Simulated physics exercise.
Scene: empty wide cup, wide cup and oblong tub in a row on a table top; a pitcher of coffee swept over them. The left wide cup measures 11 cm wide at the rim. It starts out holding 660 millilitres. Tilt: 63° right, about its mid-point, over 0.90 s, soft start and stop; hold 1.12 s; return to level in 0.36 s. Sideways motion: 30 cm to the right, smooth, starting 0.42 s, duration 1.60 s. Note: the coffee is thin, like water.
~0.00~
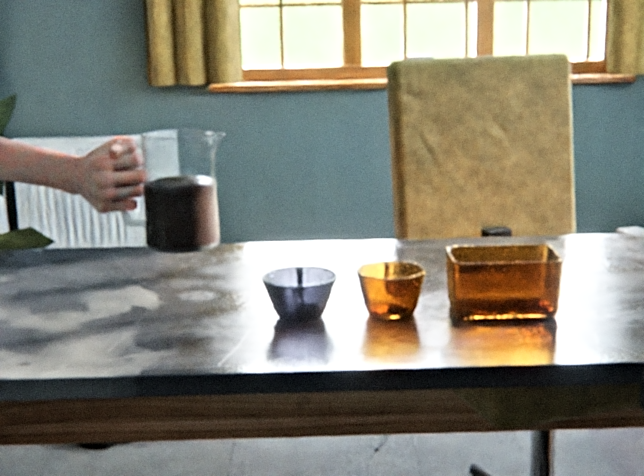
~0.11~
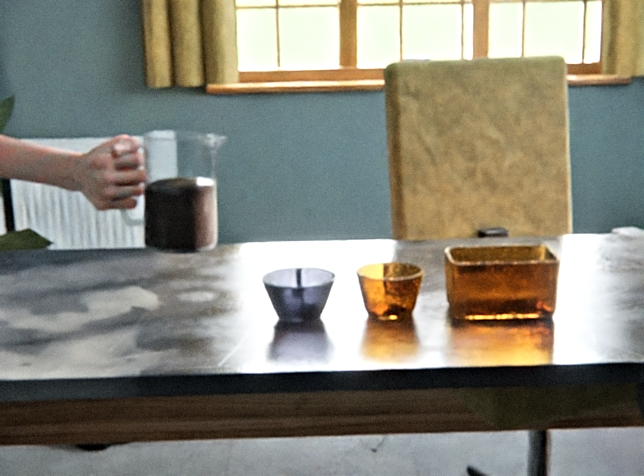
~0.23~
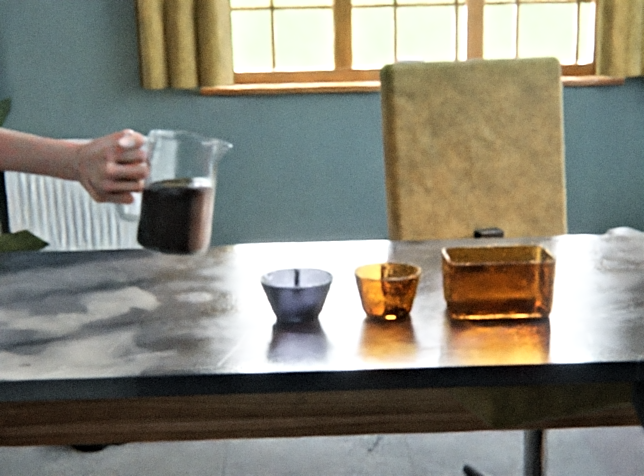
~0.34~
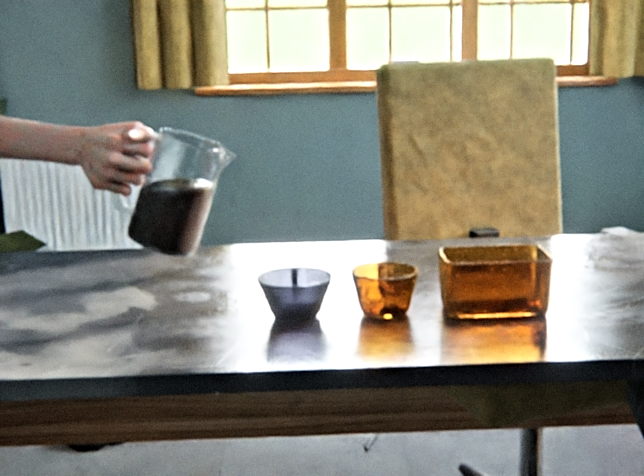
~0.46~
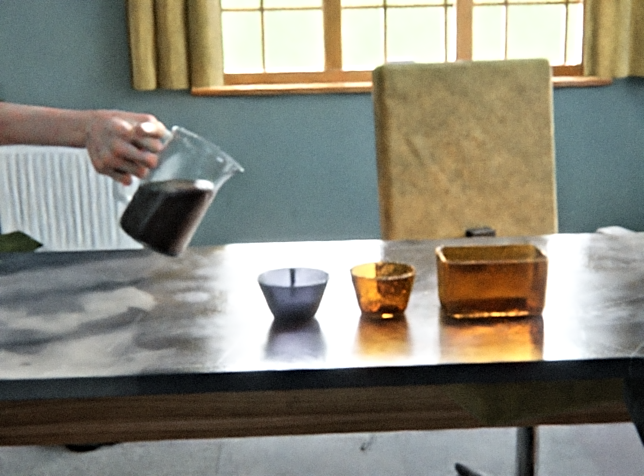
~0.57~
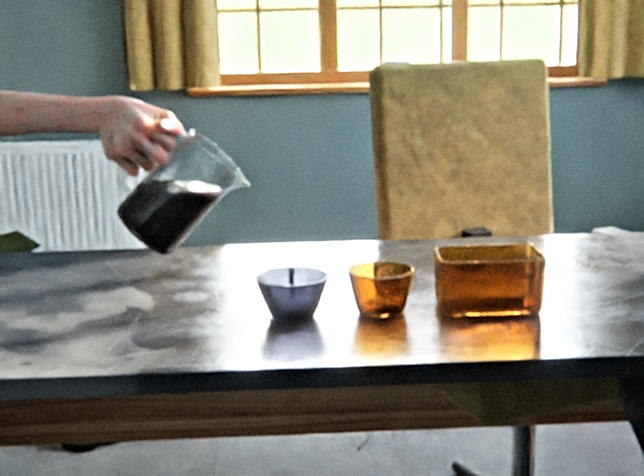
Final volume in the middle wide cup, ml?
50 ml.
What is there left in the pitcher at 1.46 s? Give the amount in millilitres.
Remaining volume: Approx. 550 ml.
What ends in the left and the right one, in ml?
About 0 ml in the left one and about 90 ml in the right one.
By 1.08 s the tilt is 63° and from the left they hold 5 ml, 5 ml, 0 ml, the pitcher 605 ml, and 15 ml is on the table top.
By 1.46 s the tilt is 63° and from the left they hold 5 ml, 50 ml, 0 ml, the pitcher 550 ml, and 20 ml is on the table top.
By 1.85 s the tilt is 63° and from the left they hold 5 ml, 50 ml, 45 ml, the pitcher 490 ml, and 50 ml is on the table top.
By 2.27 s the tilt is 13° and from the left they hold 5 ml, 50 ml, 90 ml, the pitcher 460 ml, and 55 ml is on the table top.
At rest from the left they hold 5 ml, 50 ml, 95 ml, the pitcher 460 ml, and 55 ml is on the table top.
